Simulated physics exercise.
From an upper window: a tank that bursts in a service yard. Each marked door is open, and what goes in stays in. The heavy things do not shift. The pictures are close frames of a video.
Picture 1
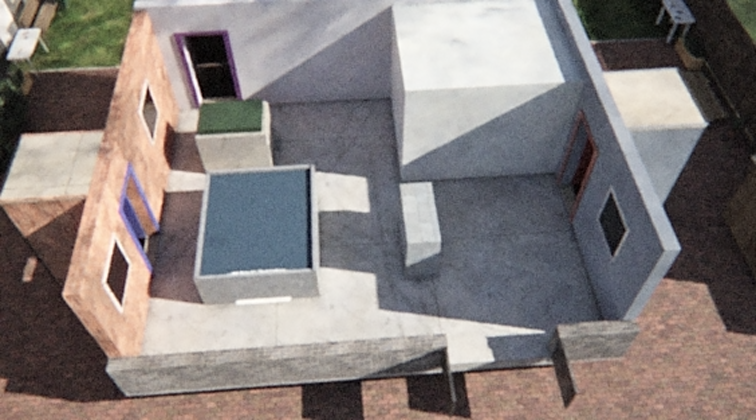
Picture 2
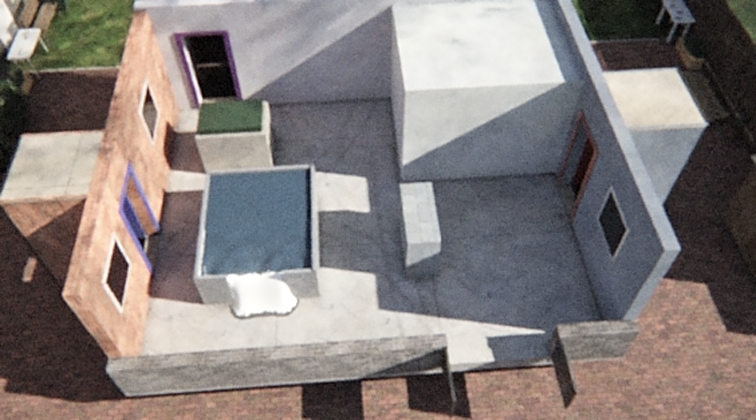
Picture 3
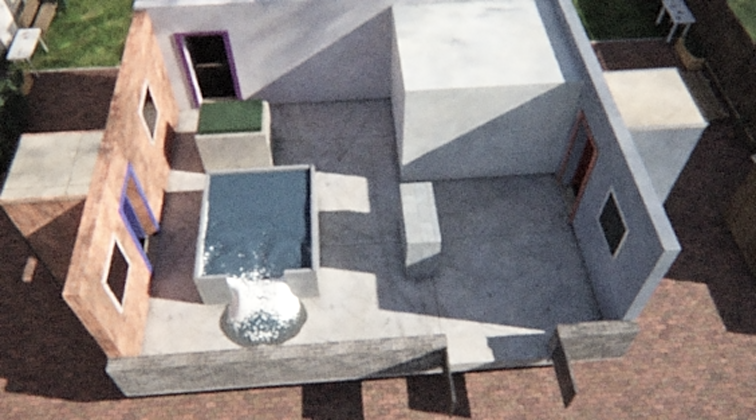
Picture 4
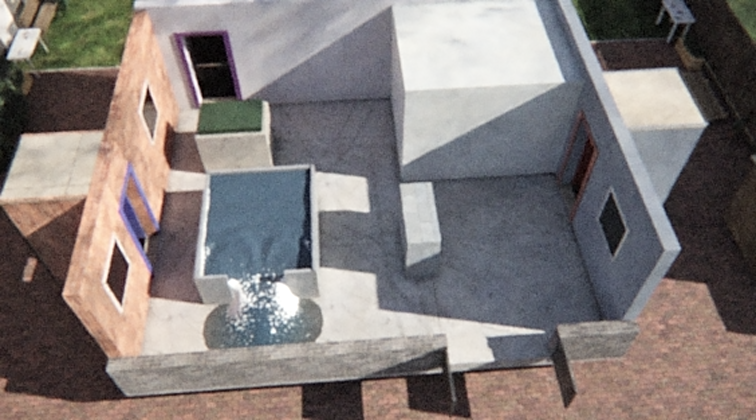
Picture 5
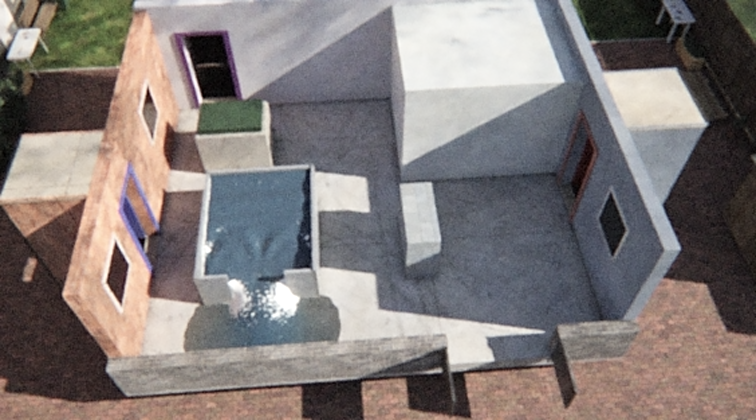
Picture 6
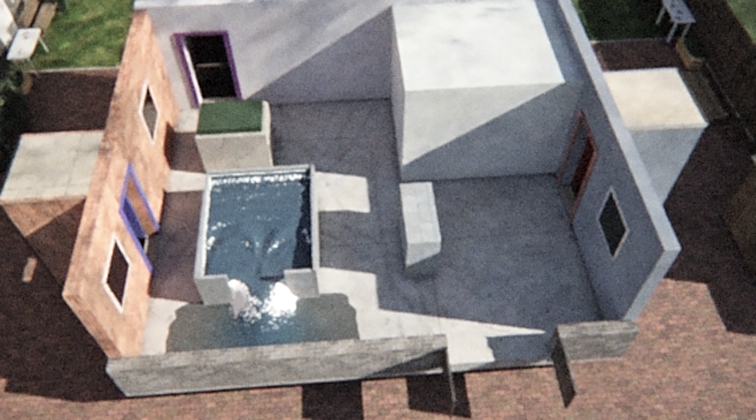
A square water tank in a walled yard bursting at its near side, water gushing out and spreading across the pale floor.
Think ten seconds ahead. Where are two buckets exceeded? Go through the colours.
One by one: The red door takes more than that; the blue door takes more than that; the purple door takes more than that.
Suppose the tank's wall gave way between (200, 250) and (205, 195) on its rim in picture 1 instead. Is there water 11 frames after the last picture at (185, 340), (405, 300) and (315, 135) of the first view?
In turn: Wet, dry, no water.
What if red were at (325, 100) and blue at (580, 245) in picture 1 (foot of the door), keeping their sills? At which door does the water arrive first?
It is the one in blue.
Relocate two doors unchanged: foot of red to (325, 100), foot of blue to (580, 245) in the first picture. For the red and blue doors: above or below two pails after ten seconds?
Then: The red door keeps below it; the blue door passes that mark.
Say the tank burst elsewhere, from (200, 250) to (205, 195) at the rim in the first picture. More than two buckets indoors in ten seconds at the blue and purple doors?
Then: The blue one is over, the purple one takes more.
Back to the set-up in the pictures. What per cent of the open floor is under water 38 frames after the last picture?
Roughly 90 per cent.
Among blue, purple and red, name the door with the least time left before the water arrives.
It is the door marked blue.
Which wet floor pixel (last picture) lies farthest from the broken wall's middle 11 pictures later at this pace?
Around (572, 342).
A moment on, water covers 15 % of the floor; the red door not reached, the blue door not reached, the purple door not reached.
Next, water covers 35 % of the floor; the red door not reached, the blue door wet at the sill, nothing in, the purple door not reached.
Then, water covers 60 % of the floor; the red door wet at the sill, nothing in, the blue door under two buckets in, the purple door not reached.
Later, water covers 90 % of the floor; the red door over two buckets in, the blue door over two buckets in, the purple door over two buckets in.
In the end, water covers 100 % of the floor; the red door far over two buckets in, the blue door over two buckets in, the purple door far over two buckets in.
